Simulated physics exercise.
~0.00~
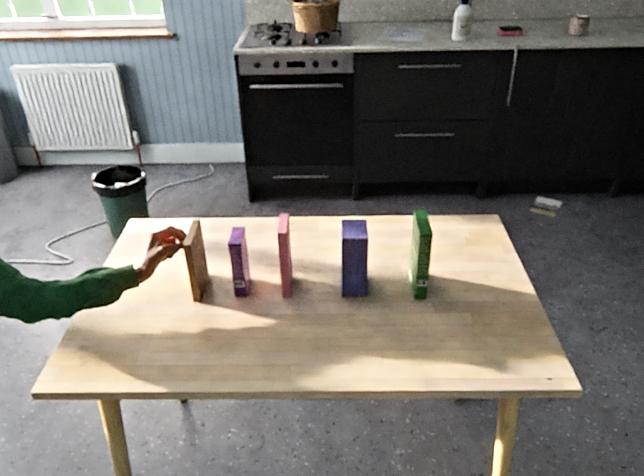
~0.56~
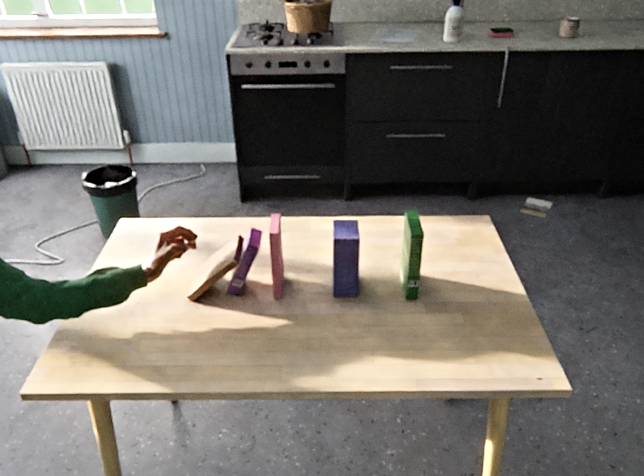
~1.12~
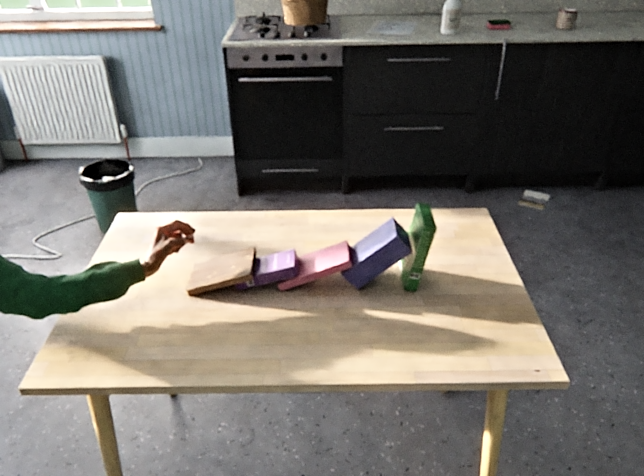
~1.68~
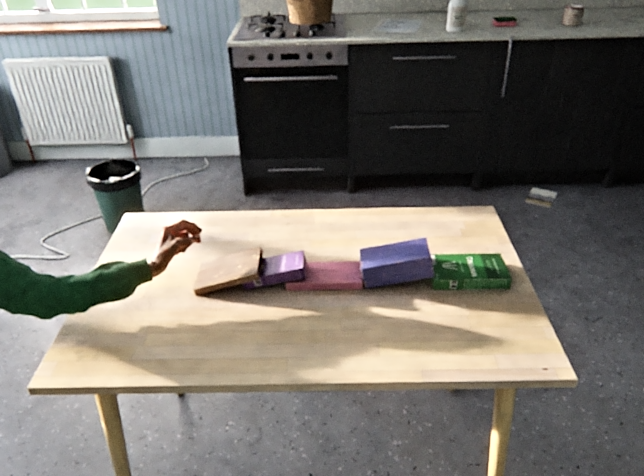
On a kitchen table, a hand tipping a brown block rightward, toppling purple, pink, blue and green blocks in turn.
